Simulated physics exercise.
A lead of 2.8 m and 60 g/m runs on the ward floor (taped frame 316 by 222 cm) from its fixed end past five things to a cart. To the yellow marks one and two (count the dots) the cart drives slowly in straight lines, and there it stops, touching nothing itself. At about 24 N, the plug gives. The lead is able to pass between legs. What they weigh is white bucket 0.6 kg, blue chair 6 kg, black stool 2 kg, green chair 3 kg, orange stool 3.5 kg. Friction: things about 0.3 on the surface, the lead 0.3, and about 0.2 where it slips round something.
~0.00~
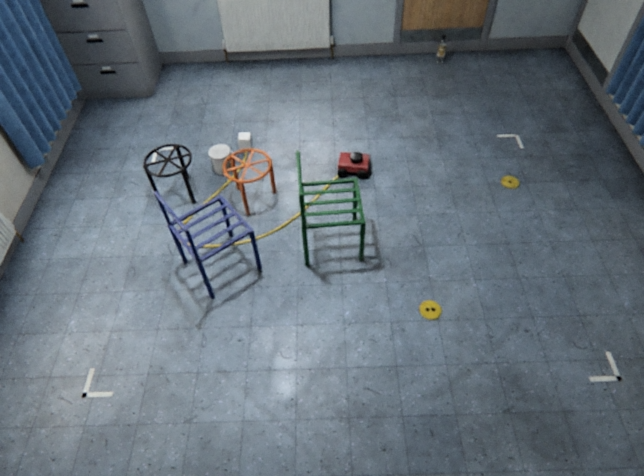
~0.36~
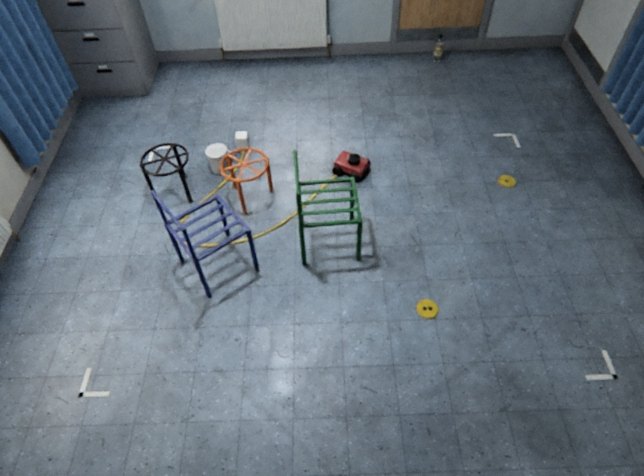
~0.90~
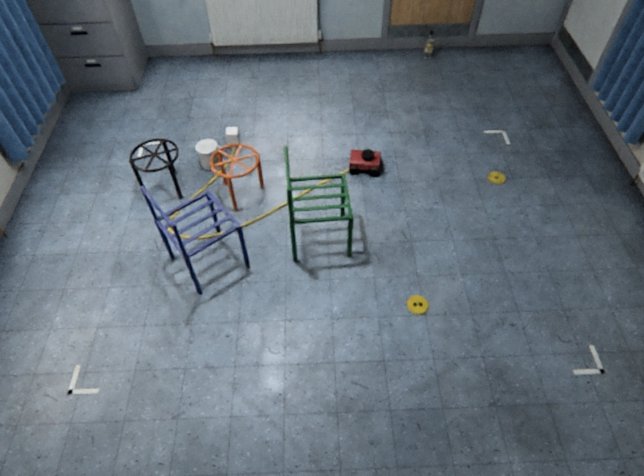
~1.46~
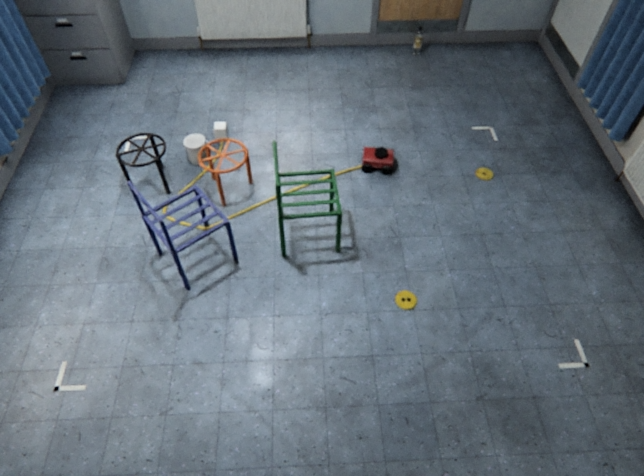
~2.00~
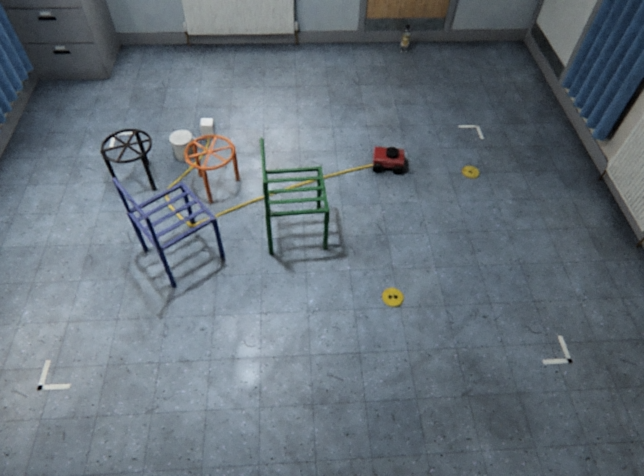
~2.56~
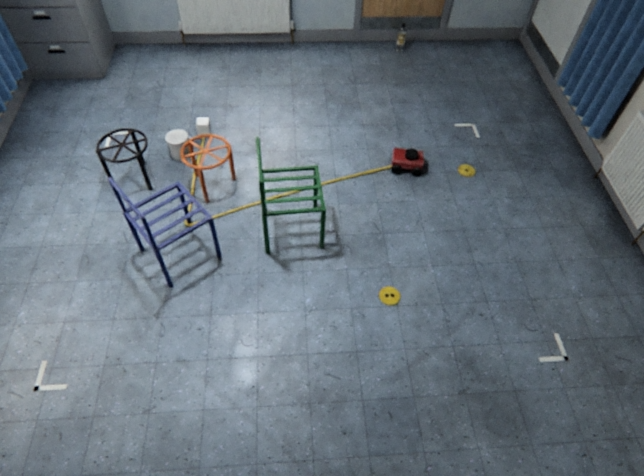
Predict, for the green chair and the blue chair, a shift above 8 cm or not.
Prediction: Green chair - barely budges; blue chair - shifts too far.
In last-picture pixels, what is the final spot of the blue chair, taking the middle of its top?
Rest point, last frame: Approx. (196, 188).
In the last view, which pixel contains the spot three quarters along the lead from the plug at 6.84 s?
Look close to (378, 188) in the final picture.
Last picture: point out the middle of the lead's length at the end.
(291, 197) or so.
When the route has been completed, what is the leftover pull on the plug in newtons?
It comes out close to 0 N.
At 4.0 s, cart at (456, 171), 15 N at the fixed end; blue chair 25 cm off its start, orange stool 4 cm off its start.
At 5.4 s, cart at (444, 207), lead slack at the fixed end; blue chair 27 cm off its start, orange stool 11 cm off its start.
At 6.8 s, cart at (416, 251), lead slack at the fixed end; blue chair 27 cm off its start at (196, 188), orange stool 11 cm off its start at (220, 146).
At 8.3 s, cart at (390, 294), lead slack at the fixed end; blue chair 27 cm off its start, orange stool 11 cm off its start.
At 8.7 s, cart at (390, 294), lead slack at the fixed end; blue chair 27 cm off its start at (196, 188), green chair 0 cm off its start at (291, 189), orange stool 11 cm off its start at (220, 146).
